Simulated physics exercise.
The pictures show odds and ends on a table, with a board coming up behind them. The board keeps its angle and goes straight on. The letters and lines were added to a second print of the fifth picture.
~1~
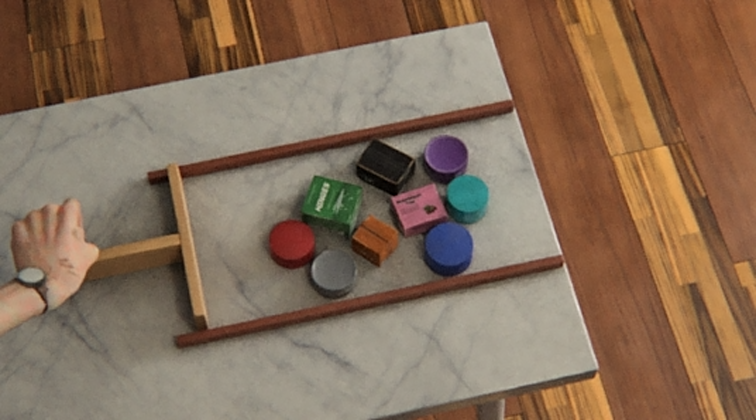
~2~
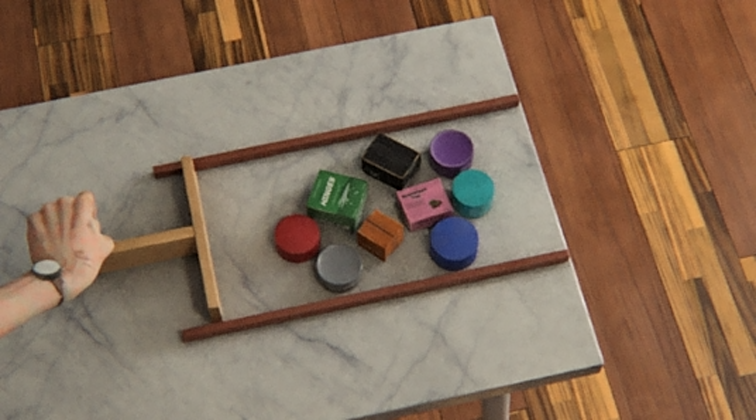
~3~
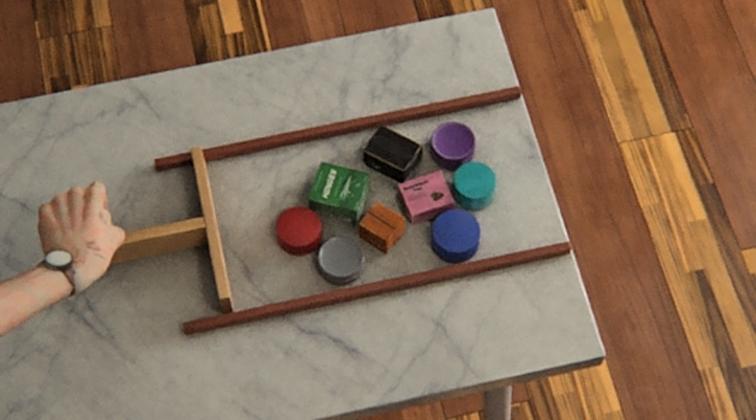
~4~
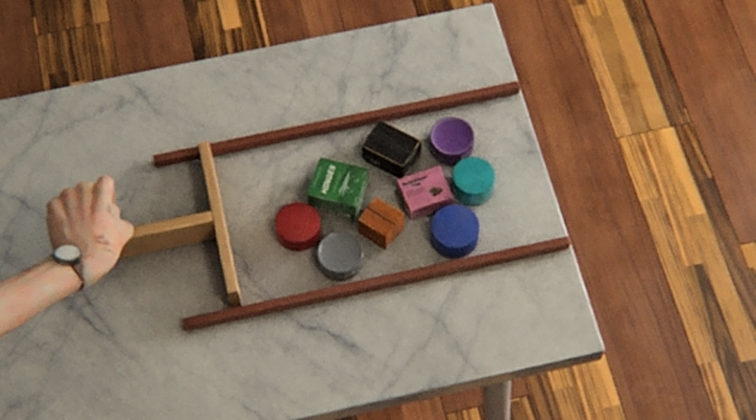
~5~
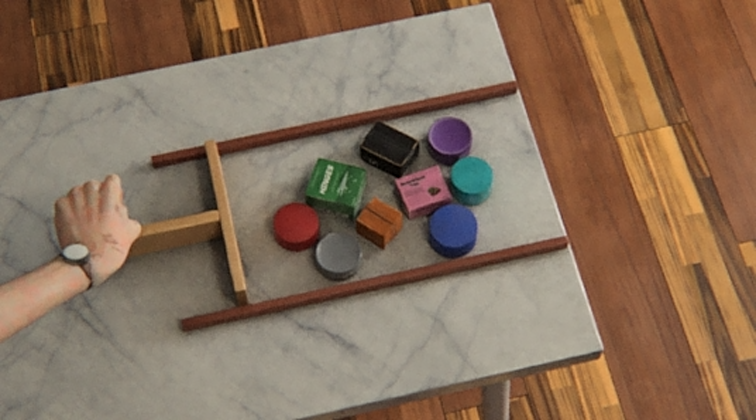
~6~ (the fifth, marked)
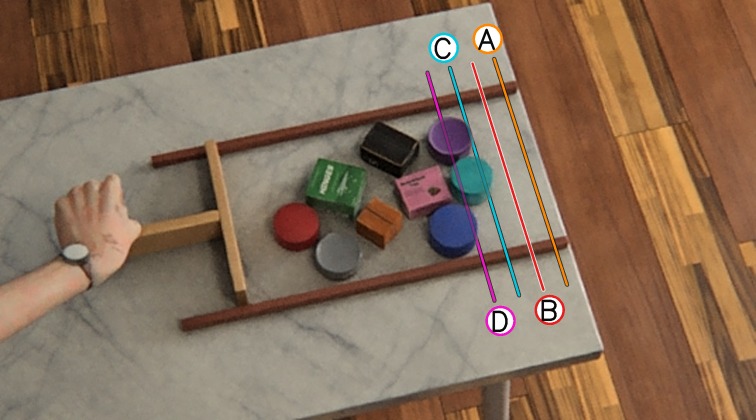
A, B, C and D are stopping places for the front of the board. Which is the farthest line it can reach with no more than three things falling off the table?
No farther than D.
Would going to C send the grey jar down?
By then, no.
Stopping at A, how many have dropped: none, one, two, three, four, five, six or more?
By then, six or more.
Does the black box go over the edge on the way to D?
No.
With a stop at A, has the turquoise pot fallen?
Yes.
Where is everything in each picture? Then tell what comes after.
The first picture shows green box (332, 205); orange box (375, 241); purple jar (446, 159).
The second picture shows board (199, 230); black box (391, 162).
The third picture shows board (209, 220); pink packet (426, 198).
The fourth picture shows board (218, 214); red tin (298, 227).
The fifth picture shows board (224, 213); green box (336, 188); orange box (380, 223); purple jar (450, 141).
On the marked copy, A at (529, 167); B at (506, 172); C at (483, 177); D at (460, 182).
Following D. Soon after the start, board (309, 195); grey jar (362, 259); orange box (389, 222).
Later, board (393, 178); turquoise pot (508, 163); purple jar (494, 125).
In the end, board (456, 164); turquoise pot over the edge; blue tin over the edge; three fallen.
As for the rest, A drops nine; B drops six; C drops five.
